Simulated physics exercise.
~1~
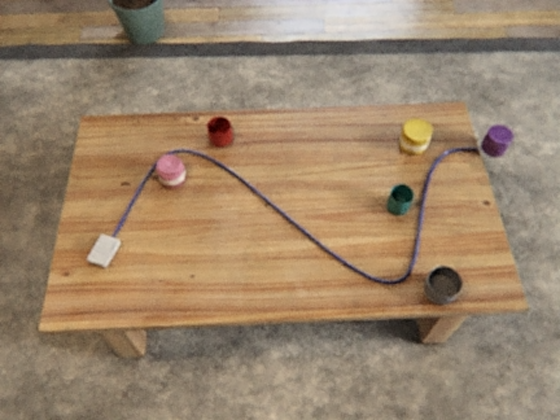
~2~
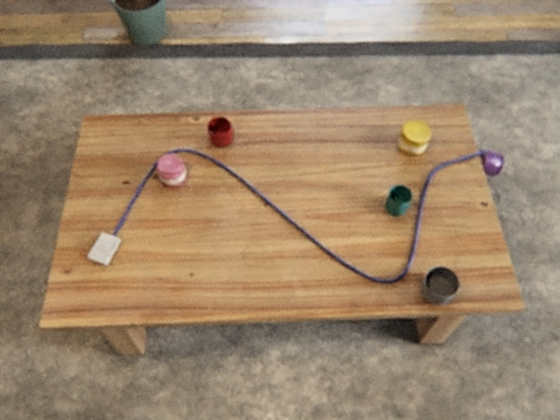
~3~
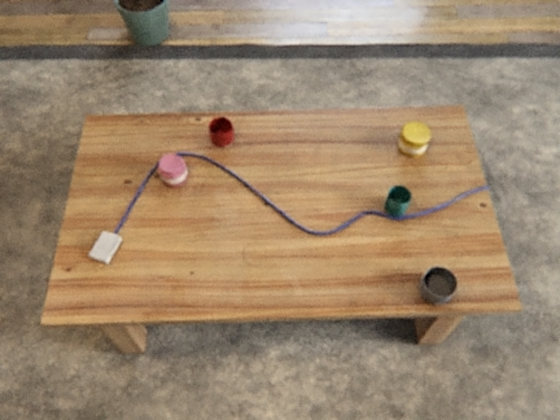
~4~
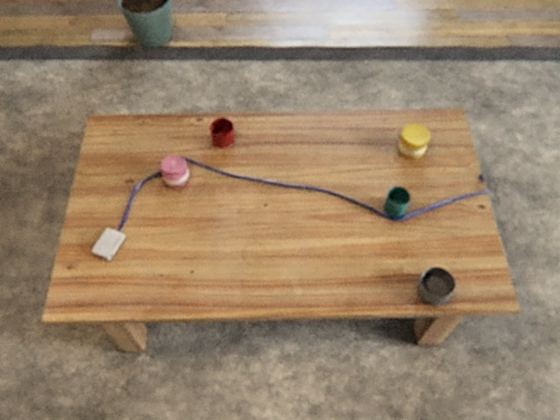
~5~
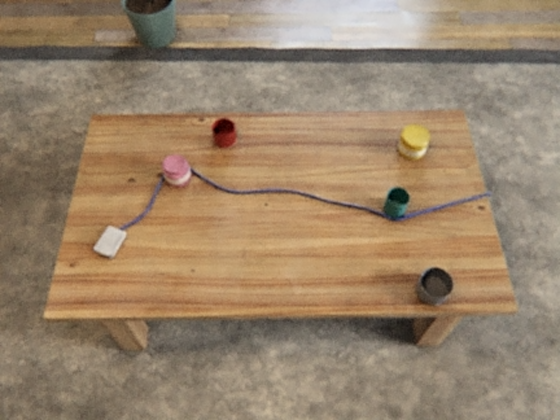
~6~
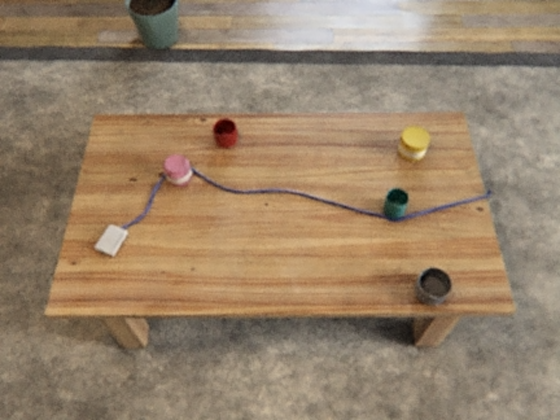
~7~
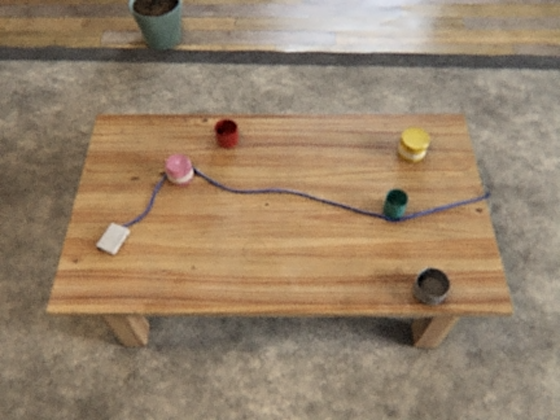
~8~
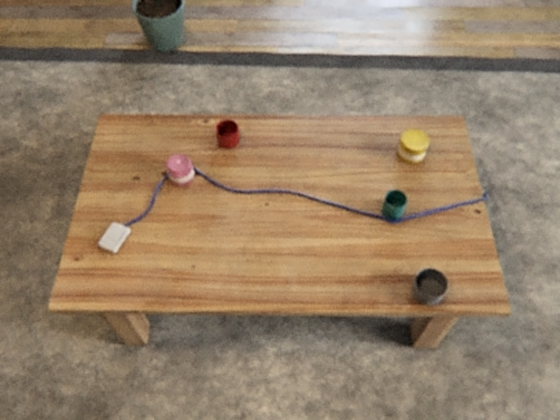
At the start, a dark cable snakes across a wooden table from a small white block on the left, past a pink jar, to a purple cup-shaped object at the right edge. A red mug, a yellow canister, a teal cup and a grey cup stand around it. The purple object tips over the right side and drops out of sight, drawing the cable after it. The big curve near the grey cup pulls up and straightens until the cable runs by the teal cup. It ends with the cable lying still, reaching the right edge, and the cups still standing.
